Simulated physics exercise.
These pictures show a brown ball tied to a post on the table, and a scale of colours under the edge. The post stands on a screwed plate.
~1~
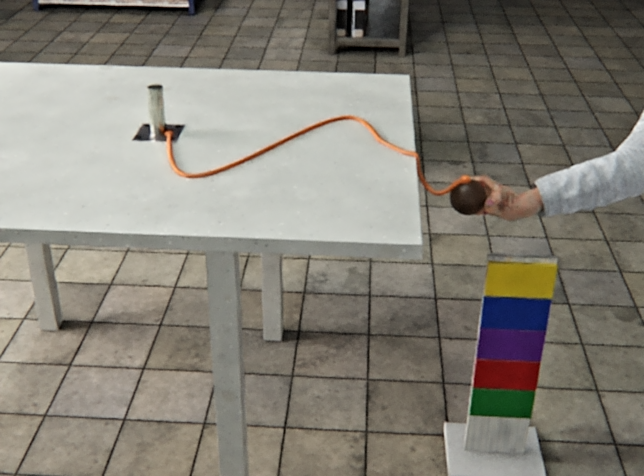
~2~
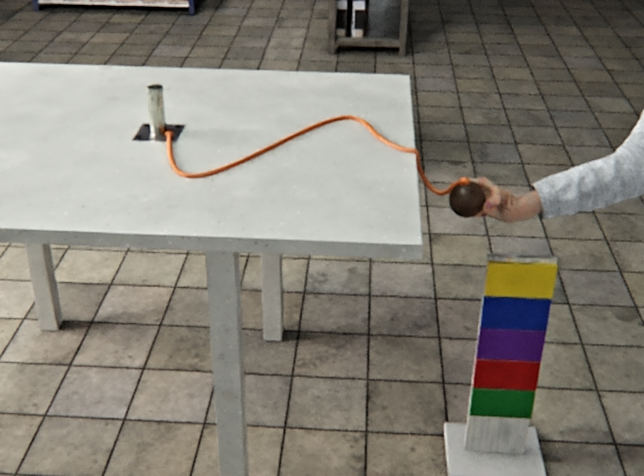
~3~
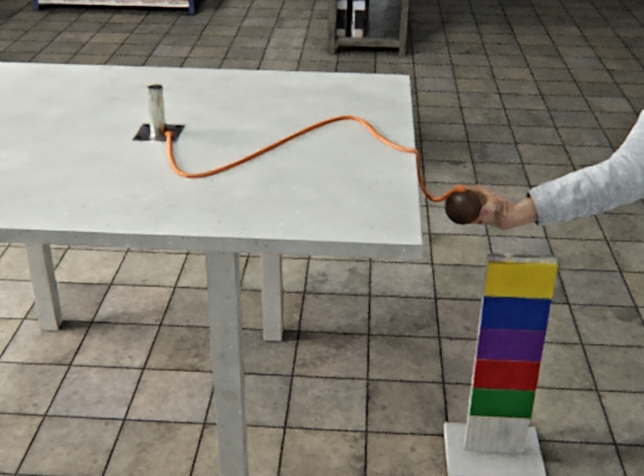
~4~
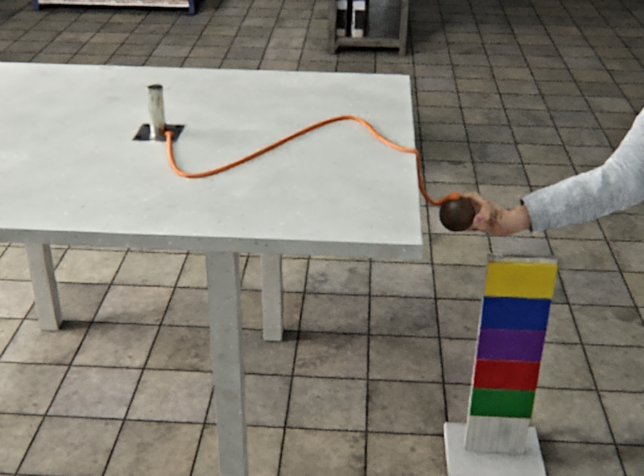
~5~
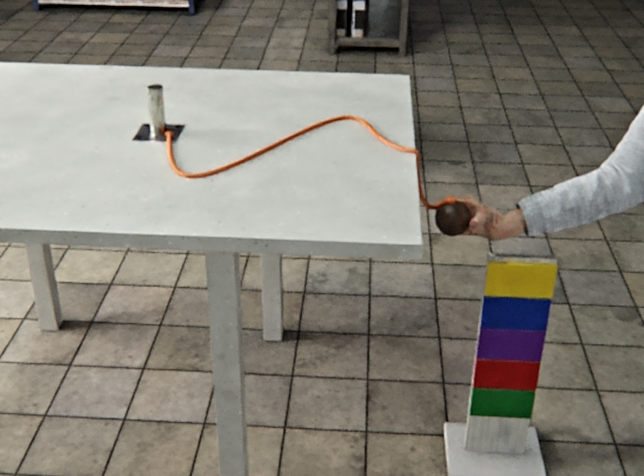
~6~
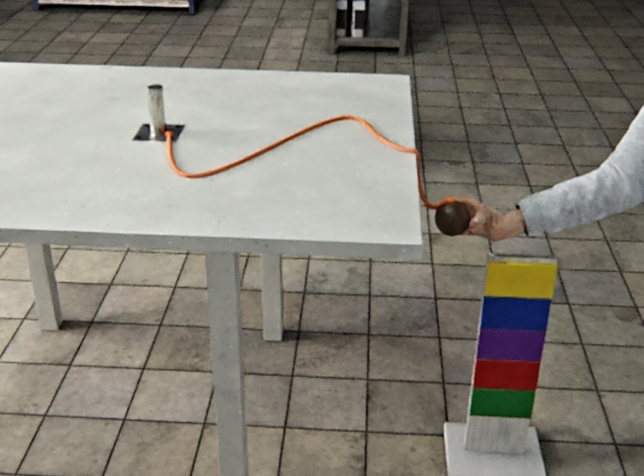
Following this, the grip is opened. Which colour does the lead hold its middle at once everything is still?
The lead holds its middle at green.
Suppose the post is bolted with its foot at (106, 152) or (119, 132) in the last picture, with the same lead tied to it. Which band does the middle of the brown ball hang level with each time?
Going case by case, it's red and then red.
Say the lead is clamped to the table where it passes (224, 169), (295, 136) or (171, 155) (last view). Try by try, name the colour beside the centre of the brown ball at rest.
Purple, then blue, then red.
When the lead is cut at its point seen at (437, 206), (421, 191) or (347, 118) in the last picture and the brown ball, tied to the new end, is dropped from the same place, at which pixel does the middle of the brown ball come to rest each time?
(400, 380), (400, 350), (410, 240).
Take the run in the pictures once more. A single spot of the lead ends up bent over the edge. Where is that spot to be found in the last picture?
You'd find it at roughly (299, 134).
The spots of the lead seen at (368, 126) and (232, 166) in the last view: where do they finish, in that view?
At (410, 253), then (317, 148).
Soon after, ball near (415, 384); level with green.
After that, ball near (392, 397); level with green.
In the end, ball near (398, 396); level with green. The green one.
